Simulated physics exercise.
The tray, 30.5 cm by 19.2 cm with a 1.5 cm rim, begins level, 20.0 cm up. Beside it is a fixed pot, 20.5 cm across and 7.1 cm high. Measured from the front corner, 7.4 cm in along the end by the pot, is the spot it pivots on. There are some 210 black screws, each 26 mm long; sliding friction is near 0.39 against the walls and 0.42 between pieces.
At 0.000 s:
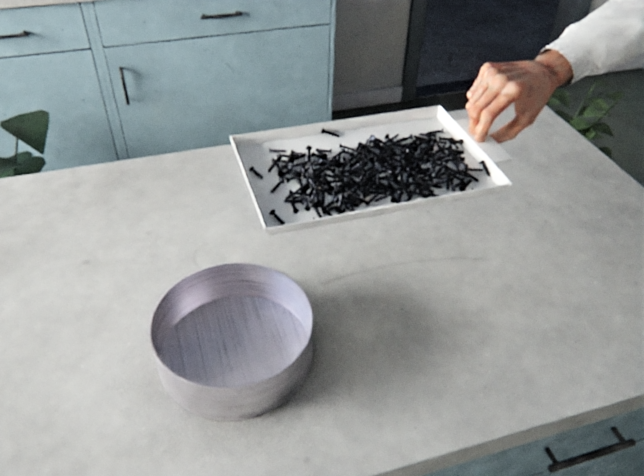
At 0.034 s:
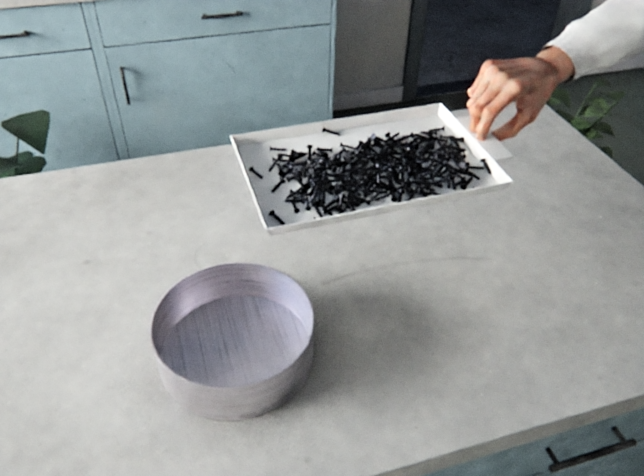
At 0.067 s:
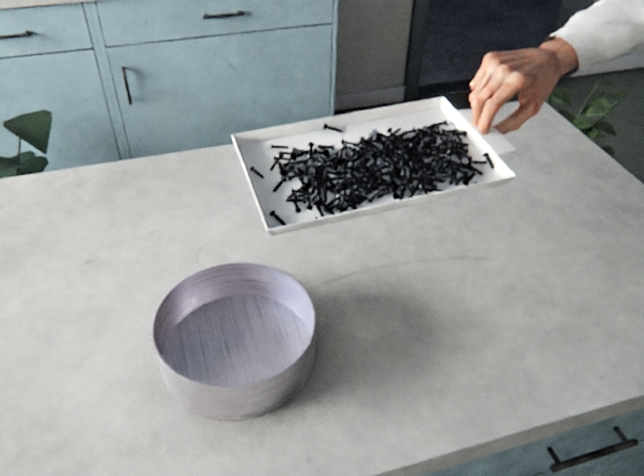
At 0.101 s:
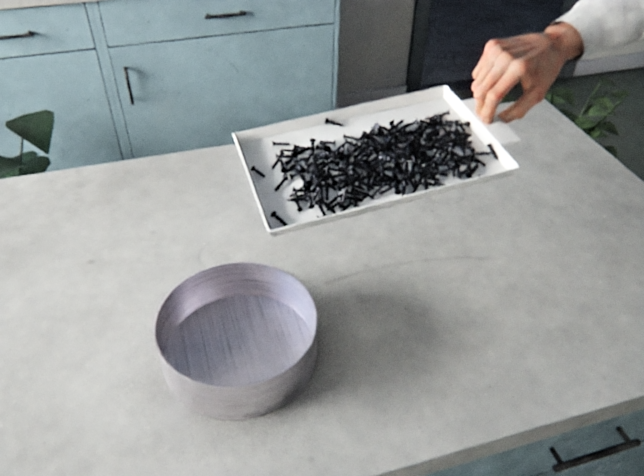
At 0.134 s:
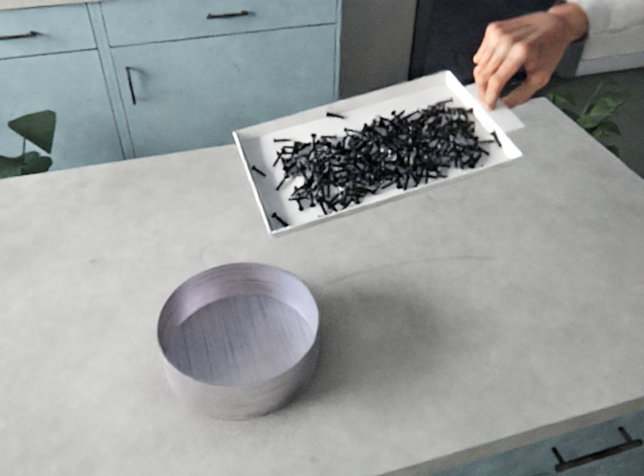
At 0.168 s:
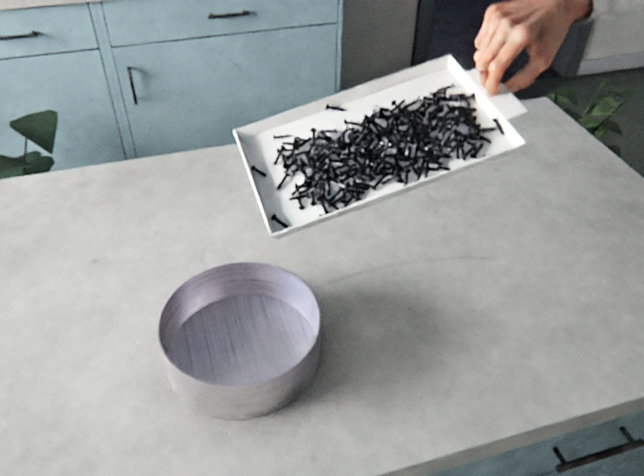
On a grey kitchen worktop, a hand raising the right end of a white tray of black screws beside a round pot.
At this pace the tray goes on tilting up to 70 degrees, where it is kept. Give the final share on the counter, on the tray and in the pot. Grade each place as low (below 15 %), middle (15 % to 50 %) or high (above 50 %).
Counter - low; tray - low; pot - high.
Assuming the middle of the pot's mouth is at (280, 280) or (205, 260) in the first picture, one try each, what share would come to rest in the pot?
In order, about 40 and about 30 per cent.
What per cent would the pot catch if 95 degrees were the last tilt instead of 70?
Then about 100 per cent.
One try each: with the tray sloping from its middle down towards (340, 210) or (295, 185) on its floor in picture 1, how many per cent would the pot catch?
Near 75 and 65 percent, in that order.
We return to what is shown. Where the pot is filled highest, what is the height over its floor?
Around 3.0 cm above the floor.
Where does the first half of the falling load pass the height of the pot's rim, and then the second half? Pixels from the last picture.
The first half passes near (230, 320) and the second half near (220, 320).
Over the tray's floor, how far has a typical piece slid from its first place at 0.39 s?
It has moved some 2 cm from its start.
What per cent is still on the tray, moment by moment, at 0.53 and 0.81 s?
In order, near 95 and near 5.
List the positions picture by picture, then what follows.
The first frame shows tray tilt 0 degrees, front corners at (269, 225) and (505, 181); middle of the pieces at (371, 169); pot at (232, 319).
The second frame shows tray tilt 1 degrees, front corners at (269, 225) and (506, 179); middle of the pieces at (372, 167).
The third frame shows tray tilt 2 degrees, front corners at (271, 226) and (509, 174); middle of the pieces at (374, 164).
The fourth frame shows tray tilt 6 degrees, front corners at (272, 227) and (513, 165), lowest corner left front; middle of the pieces at (376, 159).
The fifth frame shows tray tilt 10 degrees, front corners at (273, 228) and (517, 154), lowest corner left front; middle of the pieces at (377, 152).
The sixth frame shows tray tilt 14 degrees, front corners at (274, 230) and (519, 141), lowest corner left front; middle of the pieces at (377, 145); pot at (240, 318). The tray's pace is about 130 degrees a second.
After 0.39 s, tilt 43 degrees; the tray holds 100 %, the pot 0 %.
After 0.53 s, tilt 61 degrees; the tray holds 95 %, the pot 0 %.
After 0.81 s, tilt 70 degrees; the tray holds 5 %, the pot 90 %.
By 1.8 s all is still; counter 0 %, tray 5 %, pot 95 %.
